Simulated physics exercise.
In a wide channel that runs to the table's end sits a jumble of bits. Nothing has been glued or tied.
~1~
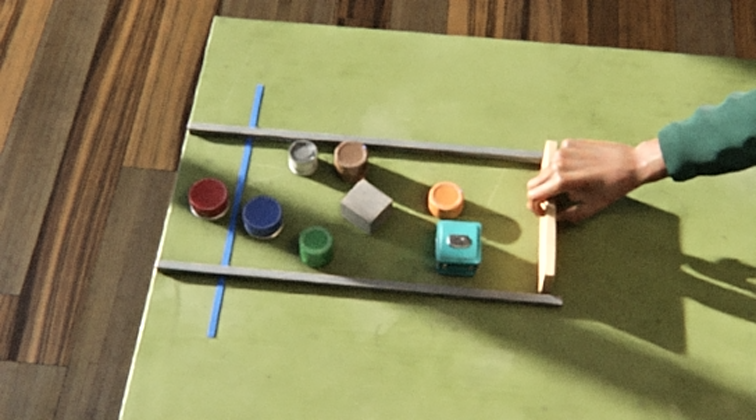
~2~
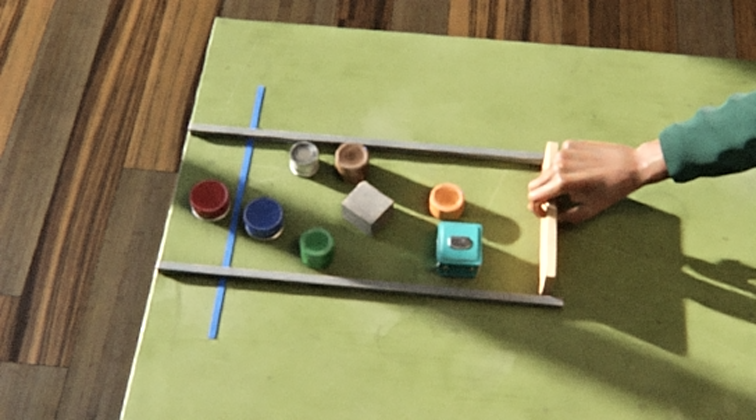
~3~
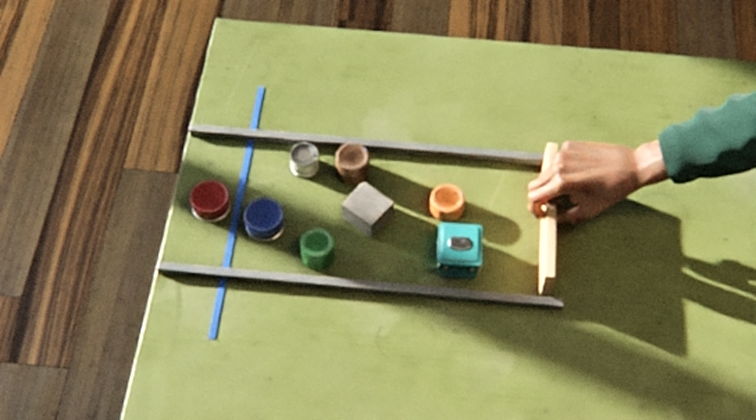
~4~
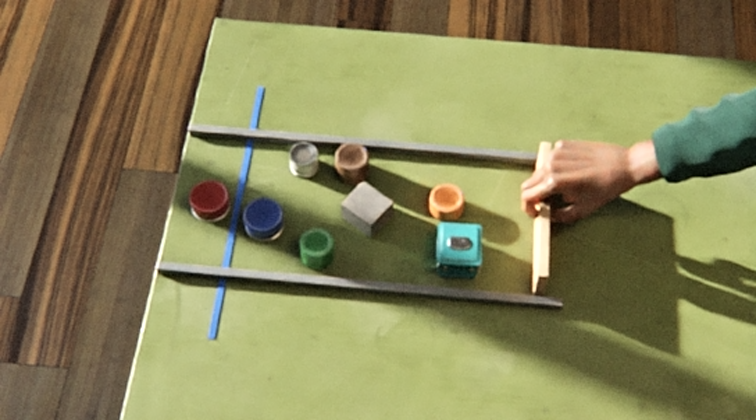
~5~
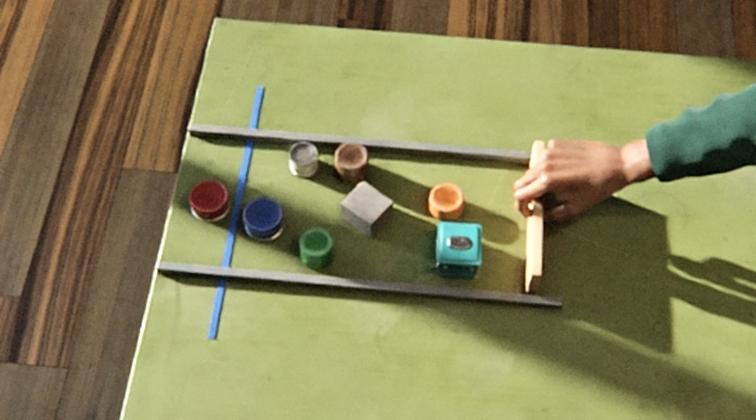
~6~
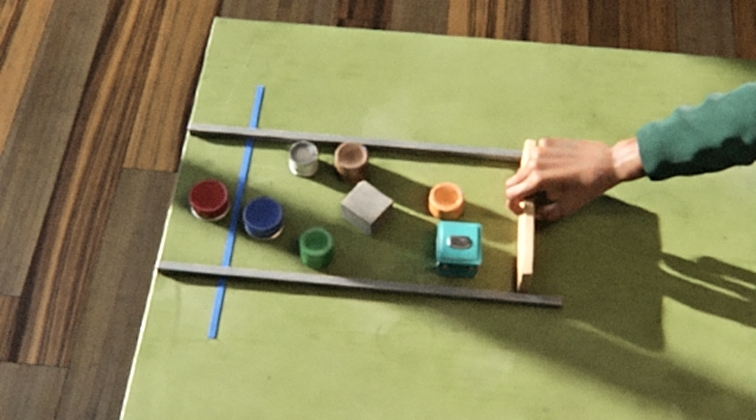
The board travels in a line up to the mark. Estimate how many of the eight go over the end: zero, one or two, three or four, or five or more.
My estimate: One or two.
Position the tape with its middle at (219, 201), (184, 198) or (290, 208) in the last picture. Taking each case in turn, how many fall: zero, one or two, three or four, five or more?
Three to four; five or over; zero.
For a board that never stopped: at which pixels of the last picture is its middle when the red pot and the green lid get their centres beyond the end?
Its middle is about (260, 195) and about (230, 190).
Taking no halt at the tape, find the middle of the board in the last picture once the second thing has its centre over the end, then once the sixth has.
Around (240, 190); afterwards around (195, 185).
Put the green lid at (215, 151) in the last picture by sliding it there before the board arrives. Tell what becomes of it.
Then it drops off.
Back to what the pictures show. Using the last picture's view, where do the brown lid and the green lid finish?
First: About (230, 147); second: About (168, 245).
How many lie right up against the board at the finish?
3.
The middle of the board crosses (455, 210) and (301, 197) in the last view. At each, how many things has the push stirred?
So far 2, and 8 at the second.
Soon after, none off yet; red pot at rest near (210, 200); blue pot at rest near (264, 219); white tin at rest near (304, 159).
Then, none off yet; red pot moved a little near (189, 192); blue pot moved about its own width near (208, 220); white tin moved well along near (240, 153).
At rest, the number that fall off is one or two; fallen, red pot.
